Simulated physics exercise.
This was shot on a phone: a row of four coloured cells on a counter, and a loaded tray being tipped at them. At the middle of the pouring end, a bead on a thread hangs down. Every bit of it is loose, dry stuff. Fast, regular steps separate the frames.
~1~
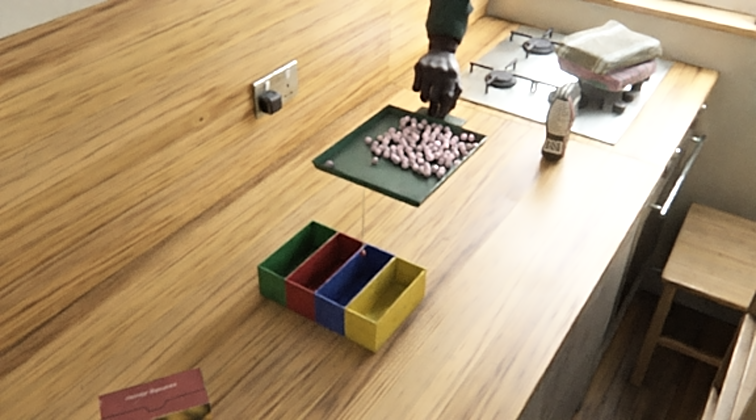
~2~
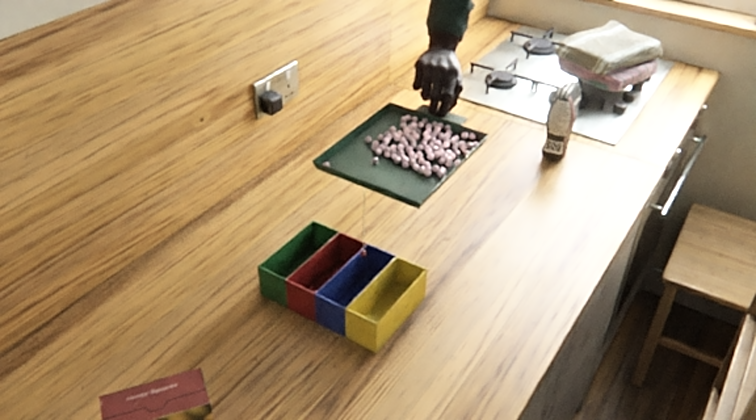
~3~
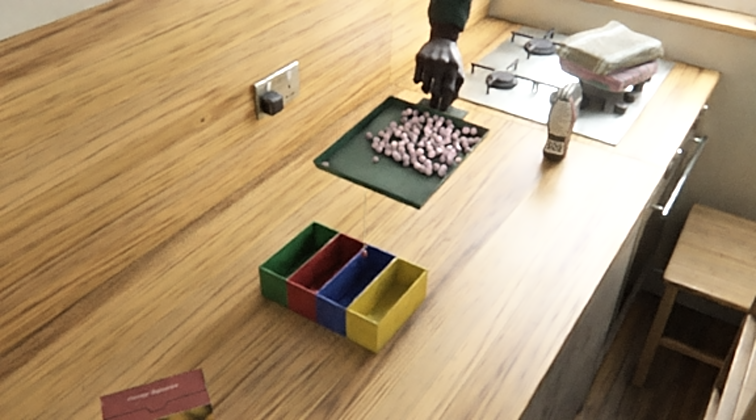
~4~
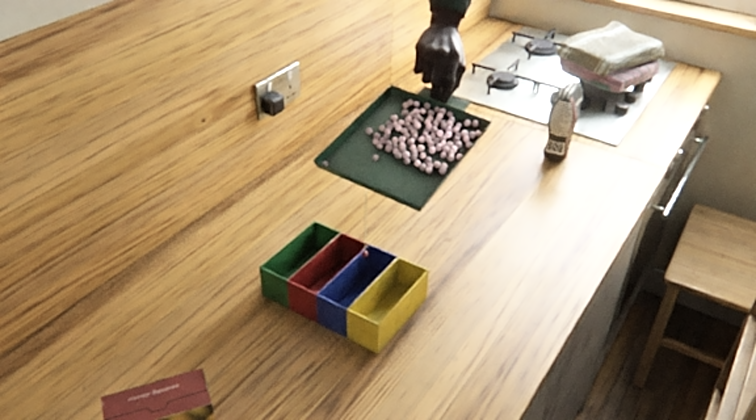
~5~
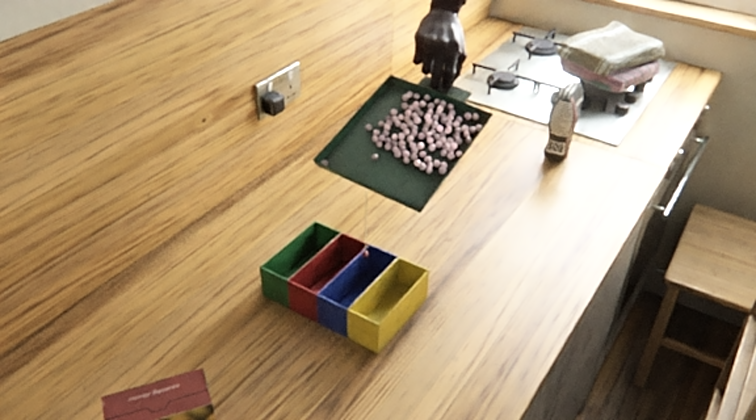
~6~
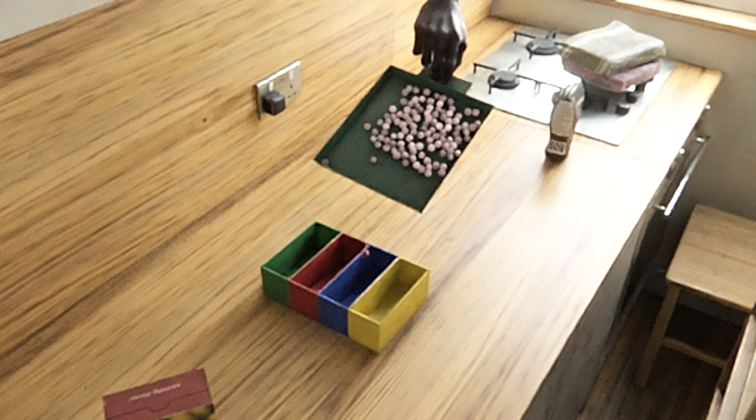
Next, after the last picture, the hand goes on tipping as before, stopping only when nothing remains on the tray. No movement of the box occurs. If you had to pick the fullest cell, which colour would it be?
It would be yellow.
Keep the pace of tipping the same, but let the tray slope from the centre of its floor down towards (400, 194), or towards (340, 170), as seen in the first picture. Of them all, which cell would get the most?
First yellow, then the green cell.
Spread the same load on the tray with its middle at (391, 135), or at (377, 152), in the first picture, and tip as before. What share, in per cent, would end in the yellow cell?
It would be roughly 40 per cent for the first and roughly 40 per cent for the second.
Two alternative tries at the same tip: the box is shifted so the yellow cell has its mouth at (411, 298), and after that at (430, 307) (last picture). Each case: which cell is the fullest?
You'd see the yellow one win the first time and the cell in blue win the second.
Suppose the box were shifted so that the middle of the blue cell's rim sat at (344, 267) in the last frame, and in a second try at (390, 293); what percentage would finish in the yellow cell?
30, then 30 %.
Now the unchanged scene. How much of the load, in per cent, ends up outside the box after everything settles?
Some 40 per cent.
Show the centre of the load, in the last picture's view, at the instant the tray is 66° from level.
Somewhere around pixel (394, 215) in the last picture.
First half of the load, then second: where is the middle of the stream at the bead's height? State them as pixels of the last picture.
The leading part at (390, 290), the rest of it at (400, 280).
Just after the last frame, tray tipped steeply; roughly half on the tray; about a tenth in the yellow cell; about a tenth in the blue cell; just a few in the red cell; roughly a third falling or outside the box.
A moment on, tray tipped past a quarter turn; roughly a third in the yellow cell; about a tenth in the blue cell; just a few in the red cell; roughly half falling or outside the box.
Further on, tray tipped past a quarter turn; roughly half in the yellow cell; about a tenth in the blue cell; just a few in the red cell; roughly half falling or outside the box.
When it is over, tray tipped past a quarter turn; roughly half in the yellow cell; about a tenth in the blue cell; just a few in the red cell; not one in the green cell; roughly half outside the box.
